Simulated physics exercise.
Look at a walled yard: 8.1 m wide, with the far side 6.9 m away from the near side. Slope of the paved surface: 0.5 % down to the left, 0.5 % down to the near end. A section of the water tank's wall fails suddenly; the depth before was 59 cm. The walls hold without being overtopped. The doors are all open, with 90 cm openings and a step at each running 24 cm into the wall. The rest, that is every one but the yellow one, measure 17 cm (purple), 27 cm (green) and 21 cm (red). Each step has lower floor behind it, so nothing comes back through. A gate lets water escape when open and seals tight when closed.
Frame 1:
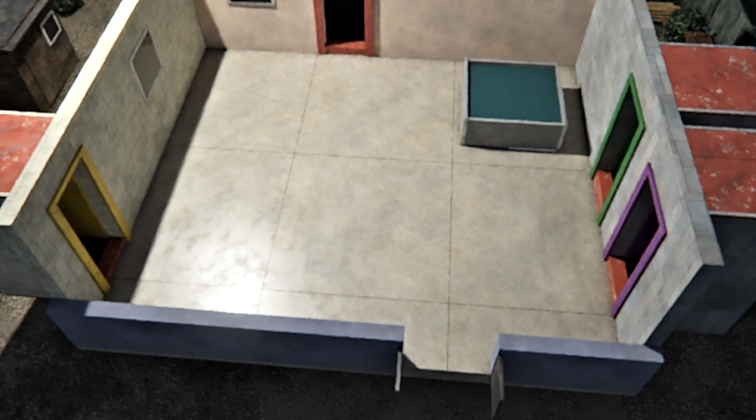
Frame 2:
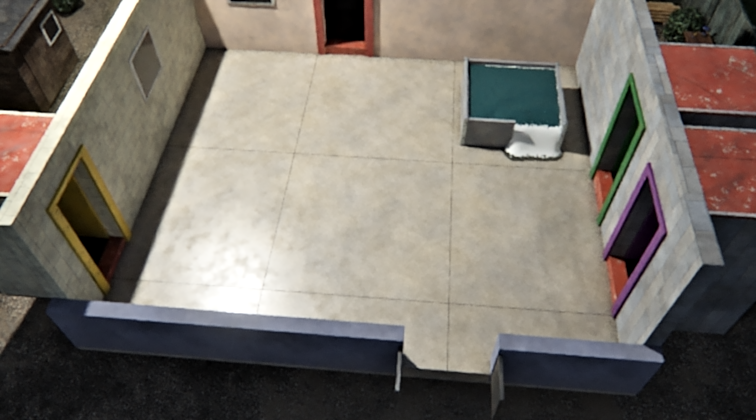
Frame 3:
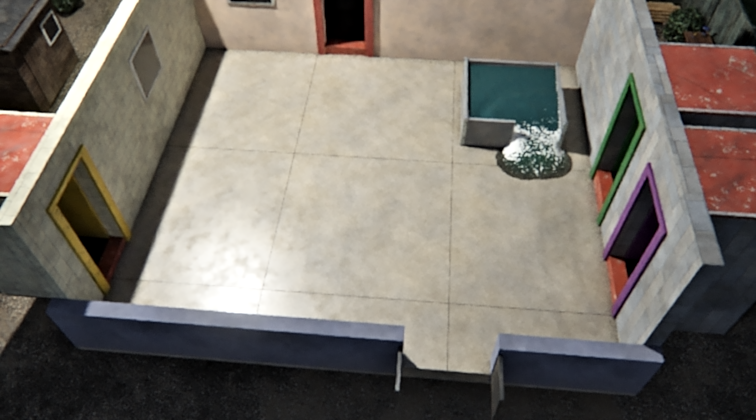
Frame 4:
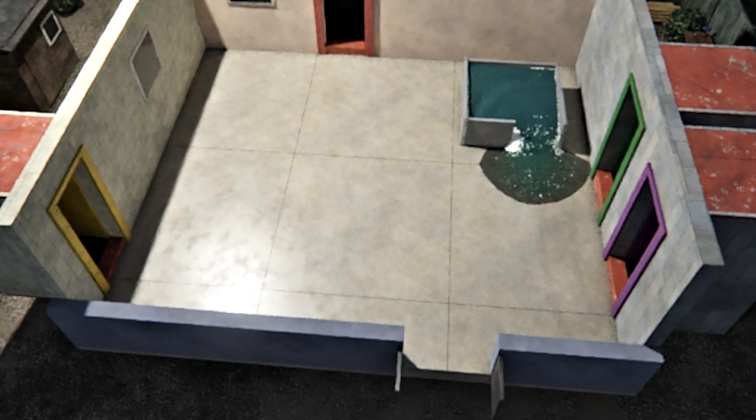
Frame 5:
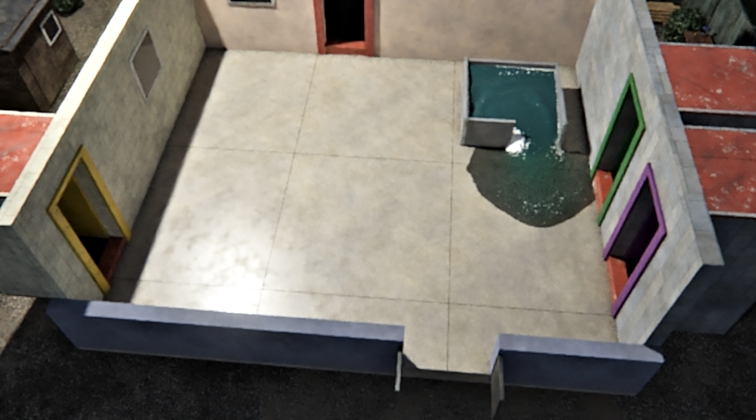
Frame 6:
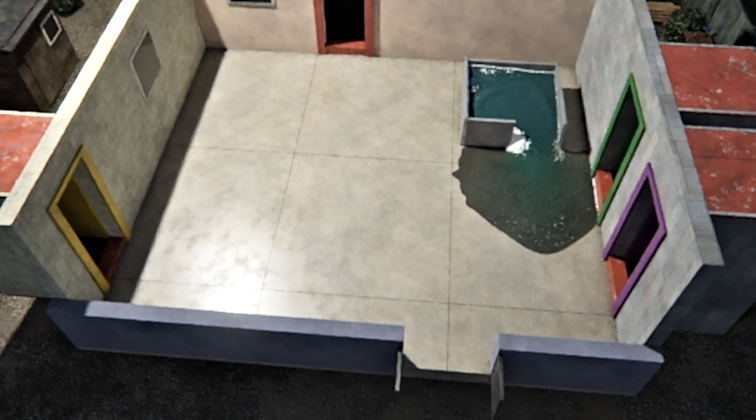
Water bursts from the corner of a tank and spreads across the paved walled yard.
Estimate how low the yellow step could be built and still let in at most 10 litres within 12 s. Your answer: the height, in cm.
I would say 8 cm or so.
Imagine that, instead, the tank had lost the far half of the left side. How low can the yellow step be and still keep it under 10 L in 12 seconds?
Near 7.5 cm.
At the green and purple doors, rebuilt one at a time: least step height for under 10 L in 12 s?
About 16 cm at green and 9.0 cm at purple.
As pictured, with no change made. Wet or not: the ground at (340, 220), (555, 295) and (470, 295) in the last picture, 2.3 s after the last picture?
One by one: Clear, drenched, drenched.
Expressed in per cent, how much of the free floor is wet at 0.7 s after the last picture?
Some 15 per cent is wet.
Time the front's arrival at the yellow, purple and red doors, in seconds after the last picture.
Yellow 5.0 s, purple 0.4 s, red not within the 12 s.
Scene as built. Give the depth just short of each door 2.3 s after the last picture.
In cm - yellow: 0, purple: 8, green: 12, red: 0.
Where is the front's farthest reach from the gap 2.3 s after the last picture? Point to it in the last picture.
At about (346, 347).
Then, 0.7 s after the last picture water covers 15 % of the floor, deepest (32 cm) near (533, 151); it has not reached the yellow door.
Then, 2.3 s after the last picture water covers 25 % of the floor, deepest (26 cm) near (575, 365); it has not reached the yellow door.
Then, 11.3 s after the last picture water covers 65 % of the floor, deepest (8 cm) near (93, 327); 7 cm at the yellow door, 0 litres in over its 14 cm step.
At the yellow door as built, the water peaked near 11 cm, 6.5 s after the last picture.
With a step of 6.5 cm, 30 litres would have come in within the 12 s; with 9 cm, 3 litres. So under 10 litres takes about 8 cm.
